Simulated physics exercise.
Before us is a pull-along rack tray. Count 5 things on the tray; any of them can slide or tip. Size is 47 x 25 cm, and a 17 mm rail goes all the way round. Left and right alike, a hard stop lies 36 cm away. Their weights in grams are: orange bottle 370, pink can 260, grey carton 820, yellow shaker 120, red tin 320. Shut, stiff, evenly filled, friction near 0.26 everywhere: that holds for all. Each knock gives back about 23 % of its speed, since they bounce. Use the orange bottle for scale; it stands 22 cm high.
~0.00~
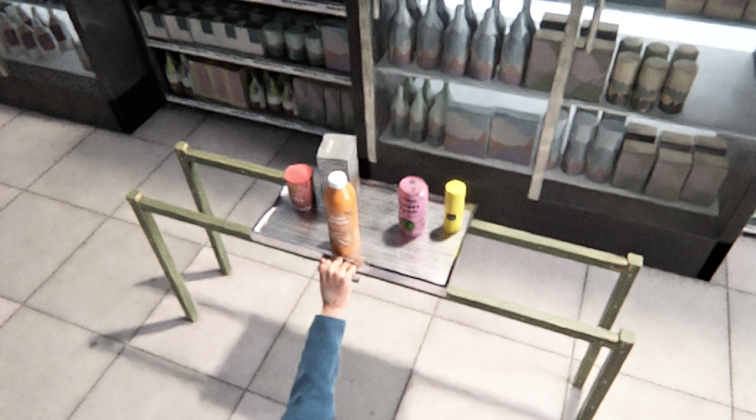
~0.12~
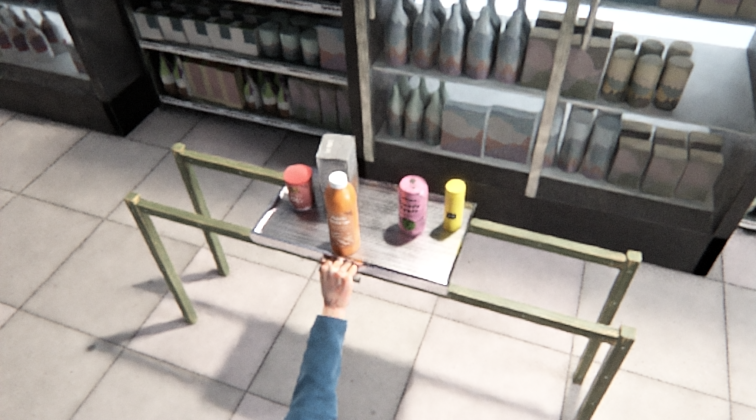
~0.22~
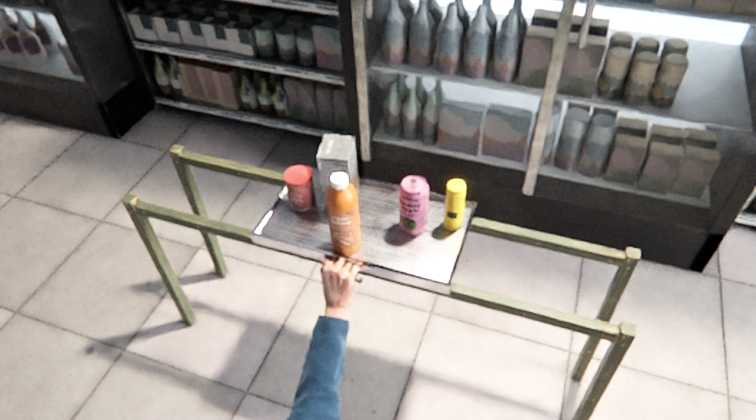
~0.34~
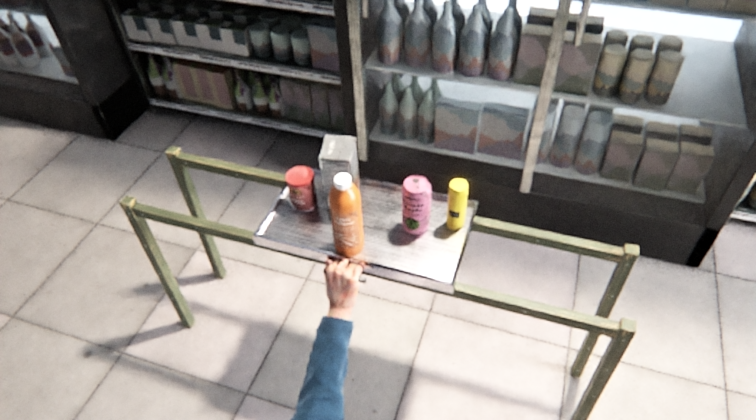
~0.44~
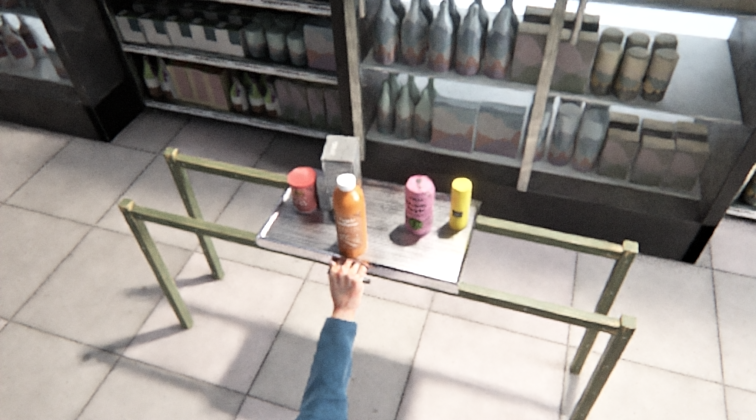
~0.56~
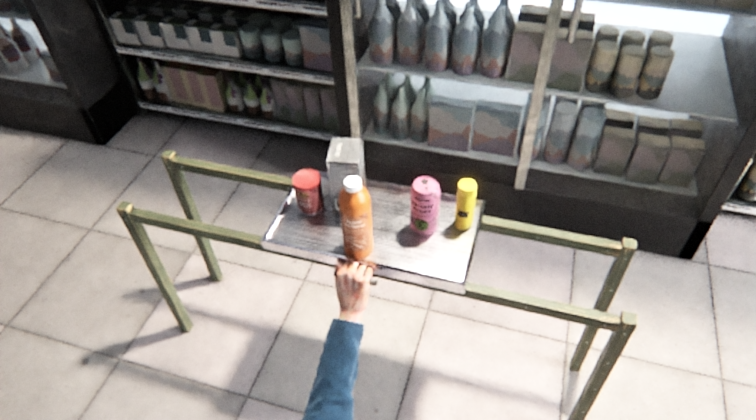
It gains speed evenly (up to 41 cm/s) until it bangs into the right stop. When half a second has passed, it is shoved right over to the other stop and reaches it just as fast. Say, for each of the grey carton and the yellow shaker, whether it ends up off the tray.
Outcome: The grey carton is still there on the tray. The yellow shaker is still there on the tray.
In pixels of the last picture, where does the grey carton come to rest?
At pixel (204, 150) or so, give or take.
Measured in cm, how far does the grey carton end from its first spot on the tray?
Net distance near 0 cm.
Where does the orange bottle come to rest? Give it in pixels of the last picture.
Near (198, 185).
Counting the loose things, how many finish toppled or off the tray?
Count: 0.
After 1.86 s, tray has slid 36 cm right; yellow shaker leaning 5° near (621, 234); grey carton slid 2 cm near (493, 204); orange bottle slid 2 cm.
After 3.86 s, tray has slid 22 cm right; grey carton slid 3 cm near (434, 193); orange bottle slid 3 cm; red tin slid 3 cm.
After 5.86 s, tray has slid 36 cm left.
At rest (6.4 s), all 5 in place, give or take 5 cm. In the last view, grey carton near (204, 150), yellow shaker near (303, 174).
